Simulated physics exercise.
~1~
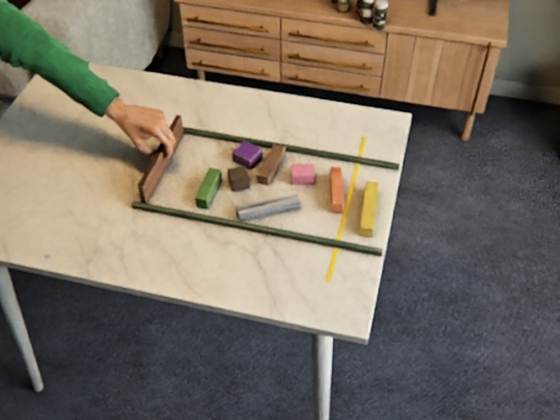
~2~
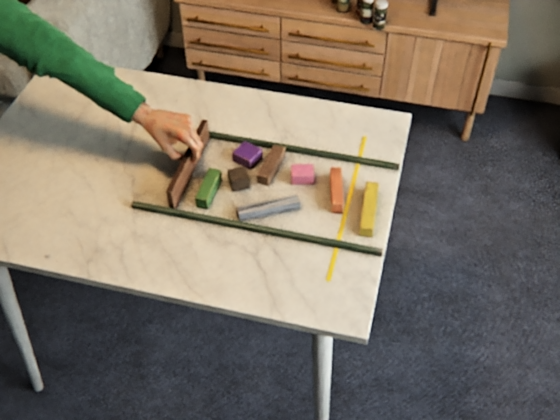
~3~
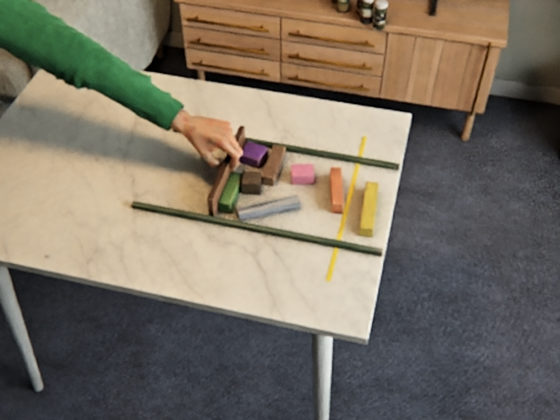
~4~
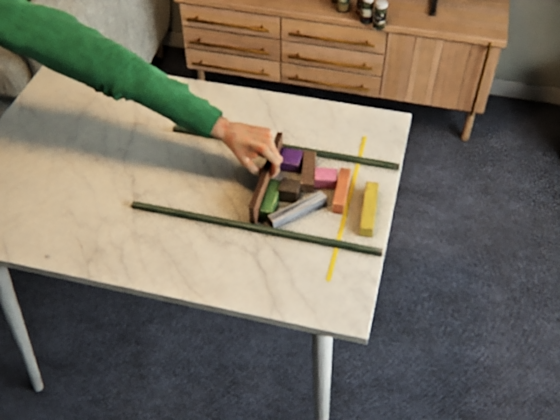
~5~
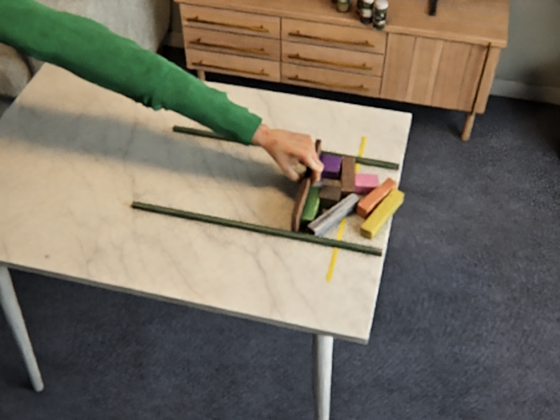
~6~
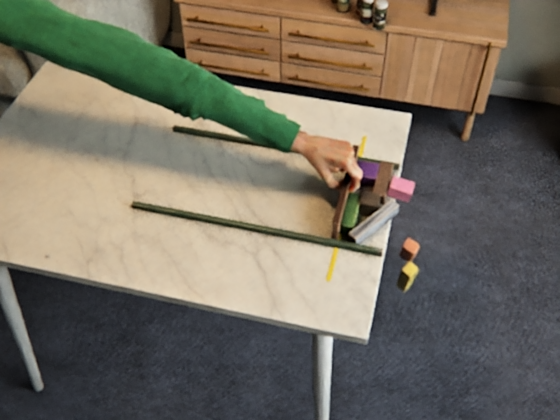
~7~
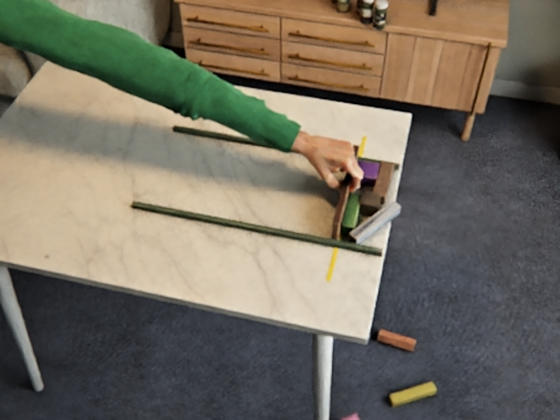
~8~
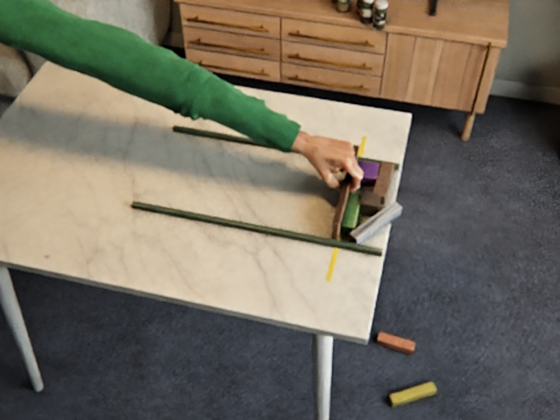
A hand slides a board across the table, pushing three blocks onto the floor.
